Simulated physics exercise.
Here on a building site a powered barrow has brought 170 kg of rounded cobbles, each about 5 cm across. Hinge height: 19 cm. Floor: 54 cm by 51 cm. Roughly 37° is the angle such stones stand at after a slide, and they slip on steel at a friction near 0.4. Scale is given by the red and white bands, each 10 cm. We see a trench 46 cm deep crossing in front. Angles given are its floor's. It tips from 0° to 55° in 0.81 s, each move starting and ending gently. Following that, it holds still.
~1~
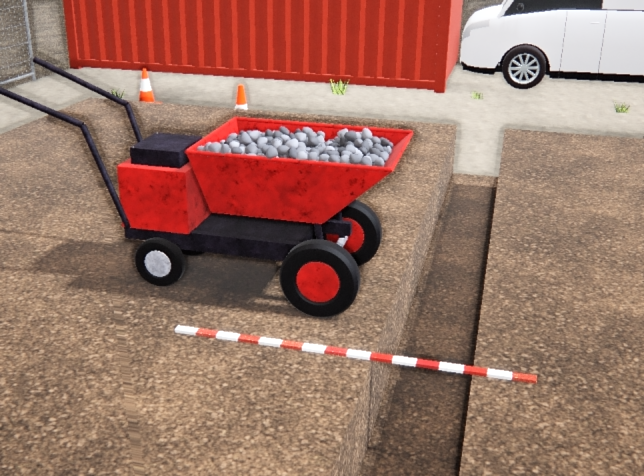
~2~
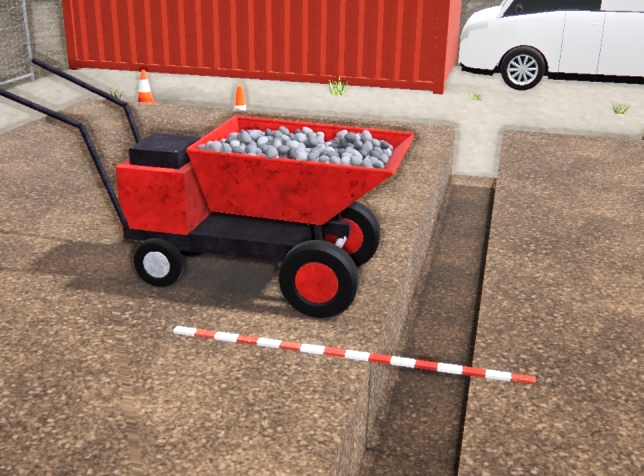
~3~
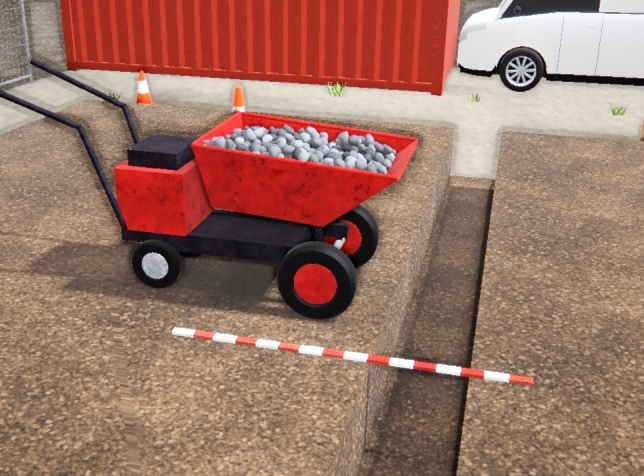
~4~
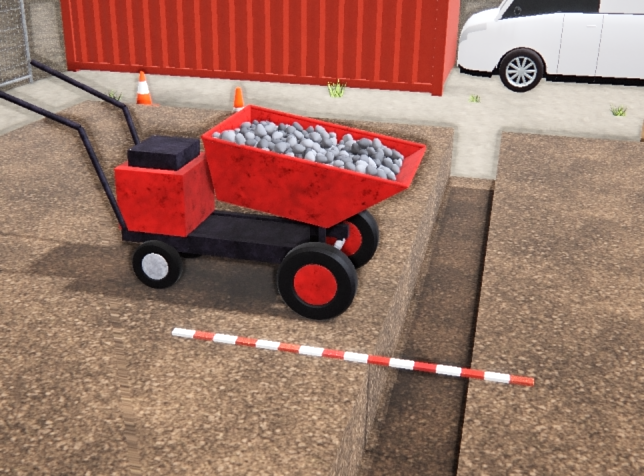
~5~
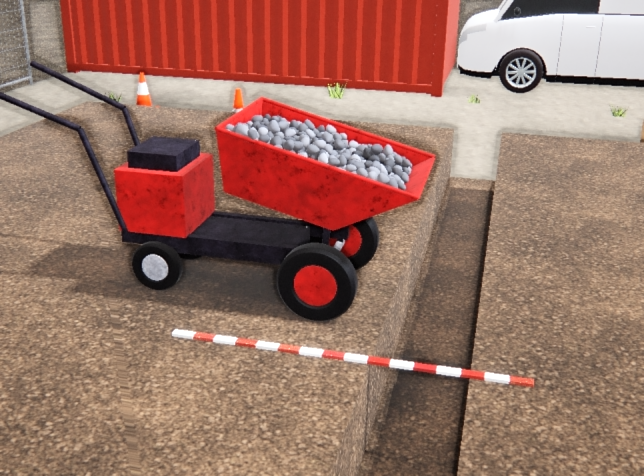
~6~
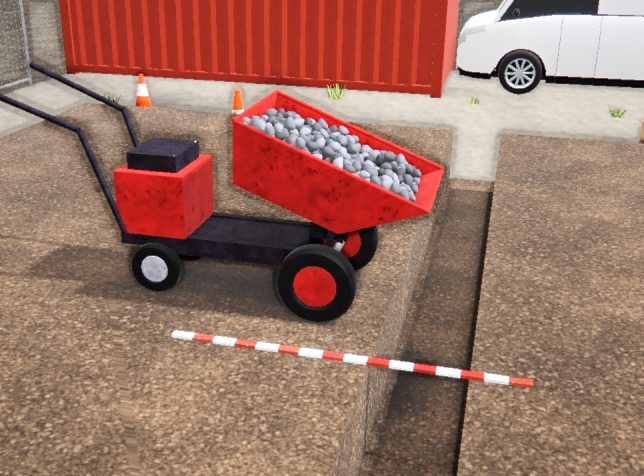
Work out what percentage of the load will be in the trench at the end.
It comes to roughly 36 percent of the load.
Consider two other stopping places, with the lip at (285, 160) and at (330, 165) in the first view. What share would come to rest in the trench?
I'd say some 80 per cent and some 85 per cent.
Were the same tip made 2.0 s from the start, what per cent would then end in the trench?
That would give about 45 percent.
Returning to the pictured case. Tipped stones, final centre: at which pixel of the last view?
I'd point somewhere around (500, 311).
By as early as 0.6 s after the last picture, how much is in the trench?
Close to 5 per cent at that time.
Then, 0.3 s after the last picture the floor is at 47°, 100 % in the tray; the foremost stones are at (449, 240).
Then, 0.6 s after the last picture the floor is at 55°, 89 % in the tray, 4 % in the trench, 7 % past the trench; the foremost stones are at (511, 311).
Then, 0.9 s after the last picture the floor is at 55°, 50 % in the tray, 4 % in the trench, 45 % past the trench; the foremost stones are at (615, 324).
Then, 2.9 s after the last picture the floor is at 55°, 13 % in the tray, 36 % in the trench, 51 % past the trench; the foremost stones are past the picture's edge.
